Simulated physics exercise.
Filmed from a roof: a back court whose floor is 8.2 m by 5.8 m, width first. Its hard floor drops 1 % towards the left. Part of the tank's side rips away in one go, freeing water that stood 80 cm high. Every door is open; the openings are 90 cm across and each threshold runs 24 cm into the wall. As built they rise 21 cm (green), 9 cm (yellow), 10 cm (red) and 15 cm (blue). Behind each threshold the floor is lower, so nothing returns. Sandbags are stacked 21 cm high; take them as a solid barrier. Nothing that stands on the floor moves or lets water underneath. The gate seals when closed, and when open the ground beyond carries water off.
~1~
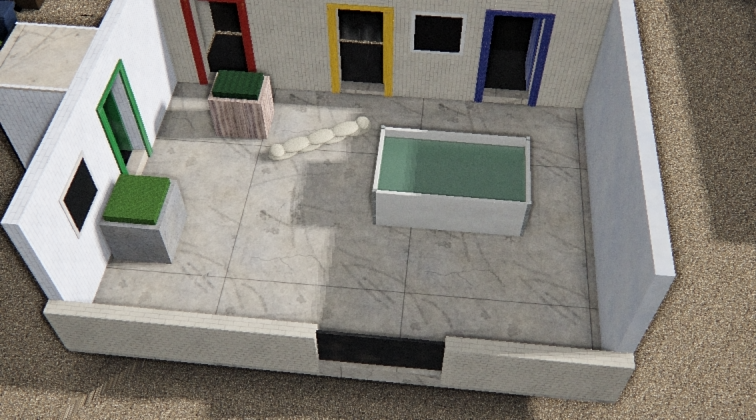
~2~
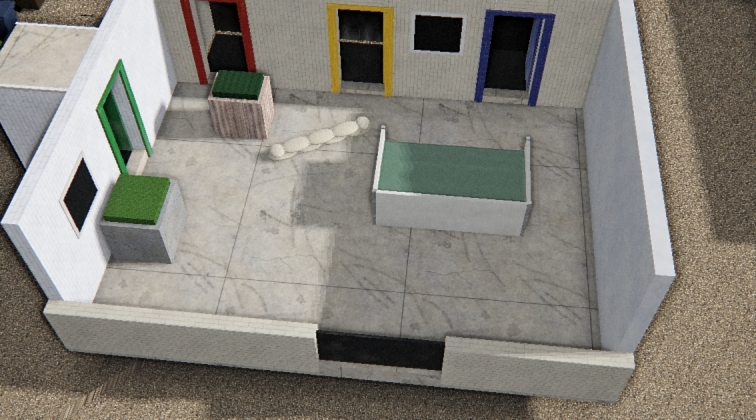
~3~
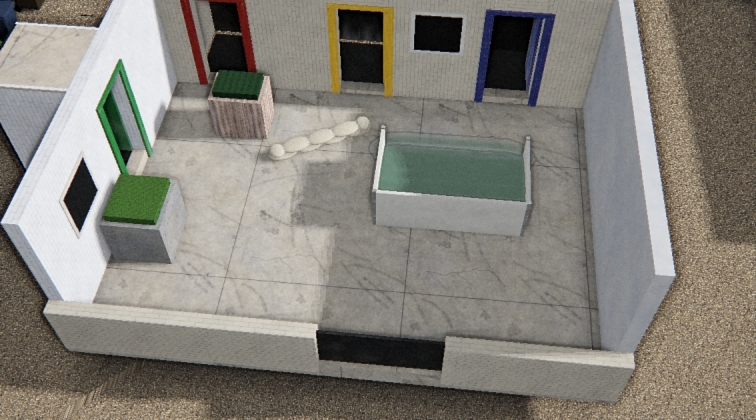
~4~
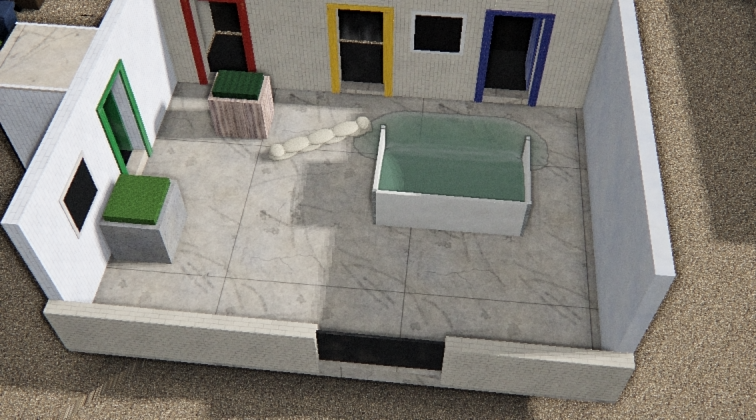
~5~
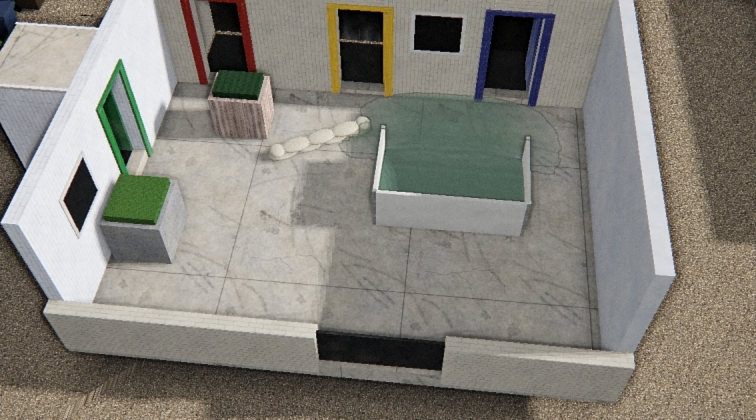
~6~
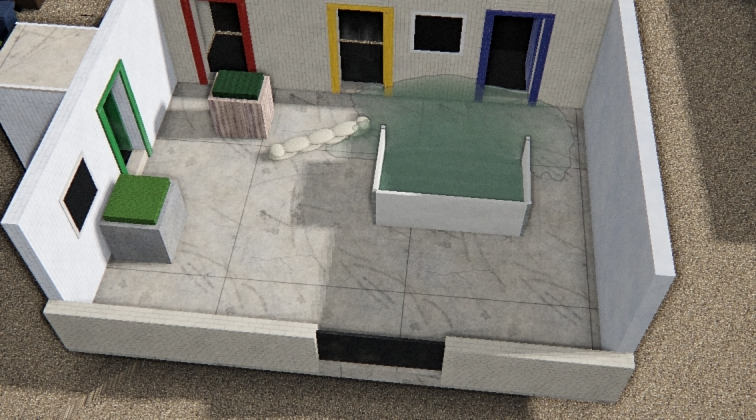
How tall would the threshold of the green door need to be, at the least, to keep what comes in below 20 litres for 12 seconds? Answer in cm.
It would have to be roughly 7.5 cm high.
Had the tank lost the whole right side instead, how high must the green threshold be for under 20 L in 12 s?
Some 12.0 cm.
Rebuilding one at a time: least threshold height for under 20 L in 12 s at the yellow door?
Roughly 24 cm at yellow.
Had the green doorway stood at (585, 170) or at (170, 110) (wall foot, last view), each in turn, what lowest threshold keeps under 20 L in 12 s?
About 9.5 and 19 cm.
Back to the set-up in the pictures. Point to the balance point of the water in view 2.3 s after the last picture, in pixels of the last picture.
Around (425, 142).
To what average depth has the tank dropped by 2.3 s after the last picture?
Roughly 10 cm on average.
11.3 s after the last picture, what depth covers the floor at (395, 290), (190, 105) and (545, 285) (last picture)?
In that order: 2, 8 and 2 cm.
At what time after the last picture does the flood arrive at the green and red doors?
Arrival: Green 2.6 s, red 1.1 s.
Then, 0.7 s after the last picture water covers 20 % of the floor, deepest (51 cm) near (442, 100); it has not reached the green door.
Then, 2.3 s after the last picture water covers 45 % of the floor, deepest (30 cm) near (175, 88); it has not reached the green door.
Then, 11.3 s after the last picture water covers 95 % of the floor, deepest (14 cm) near (101, 282); 10 cm at the green door, 0 litres in over its 21 cm threshold.
At the green door as built, the water peaked near 11 cm, 6.5 s after the last picture.
Run again over the same 12 s with other heights there, 33 litres in over 6.5 cm, 9 litres over 9 cm. The limit of 20 litres is kept from about 7.5 cm up.
